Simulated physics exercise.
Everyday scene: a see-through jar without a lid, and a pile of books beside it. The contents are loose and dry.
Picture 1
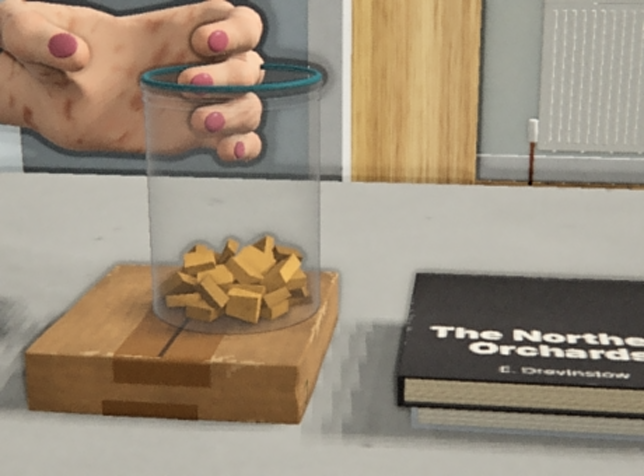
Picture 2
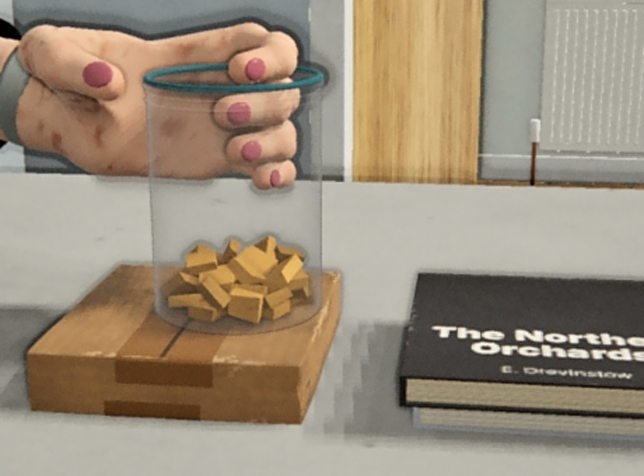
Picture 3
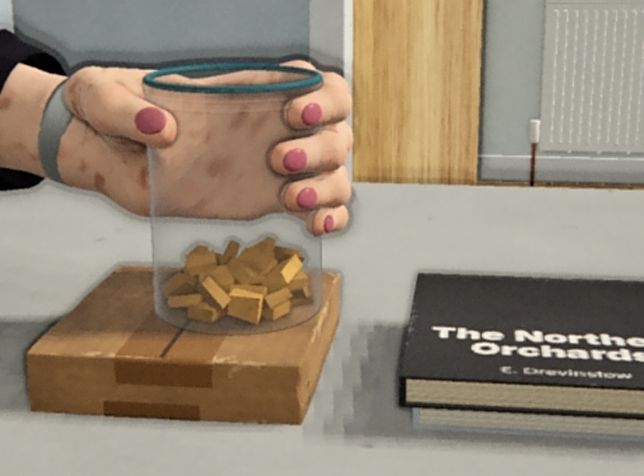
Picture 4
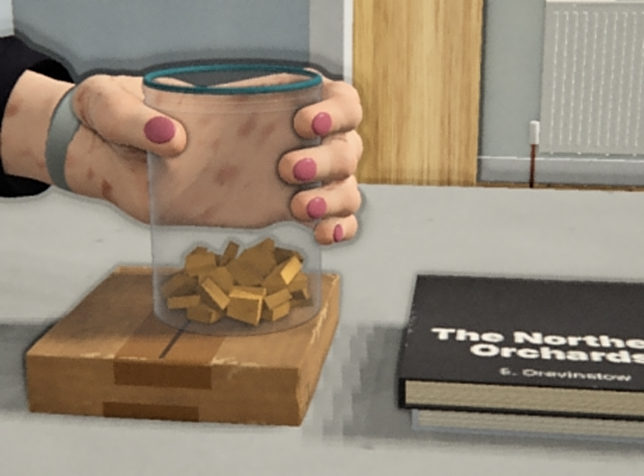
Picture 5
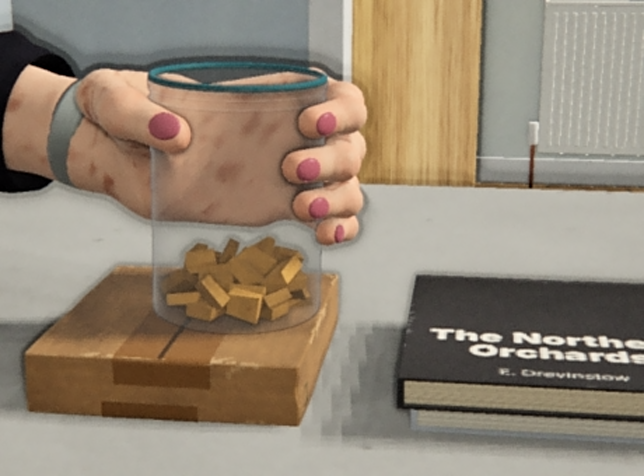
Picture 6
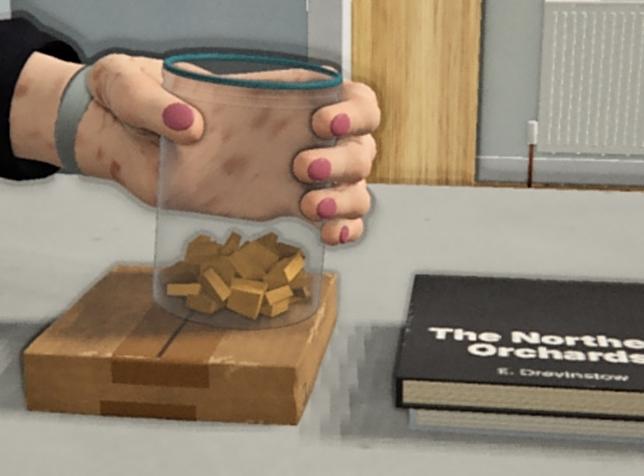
On a table, a hand closes around a clear jar of brown pieces and tilts it slightly right.
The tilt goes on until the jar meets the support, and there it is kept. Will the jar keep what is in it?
Looks like the filling will never leave it.
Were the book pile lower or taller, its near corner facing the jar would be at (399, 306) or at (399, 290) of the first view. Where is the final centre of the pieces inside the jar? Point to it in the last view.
I'd put it close to (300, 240) first and close to (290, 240) after that.
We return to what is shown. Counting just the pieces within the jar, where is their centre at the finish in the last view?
Roughly (366, 279).
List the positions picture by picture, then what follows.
Jar at (234, 193), a quarter full of cereal squares; book pile at (555, 338), its top about level with the jar's foot, in the first picture.
Jar at (236, 193), upright; rim at (318, 79); top of the contents at (256, 264), in the second picture.
Jar at (236, 194), upright; rim at (318, 79); book pile at (556, 338), in the third picture.
Jar at (236, 195), upright; rim at (317, 80); top of the contents at (255, 266), in the fourth picture.
Jar at (238, 193), upright; rim at (323, 80); book pile at (554, 340), in the fifth picture.
Jar at (245, 187), leaning 5°; rim at (338, 81); book pile at (553, 340), its top about level with the jar's foot, in the sixth picture.
Then, 0.45 s past the last view, the jar leans 37°; everything is still inside.
Then, 0.94 s past the last view, the jar leans 72°; everything is still inside.
Then, 1.51 s past the last view, the jar rests on the book pile at 90°; everything is still inside.
Finally, the jar rests on the book pile at 90°; everything is still inside.
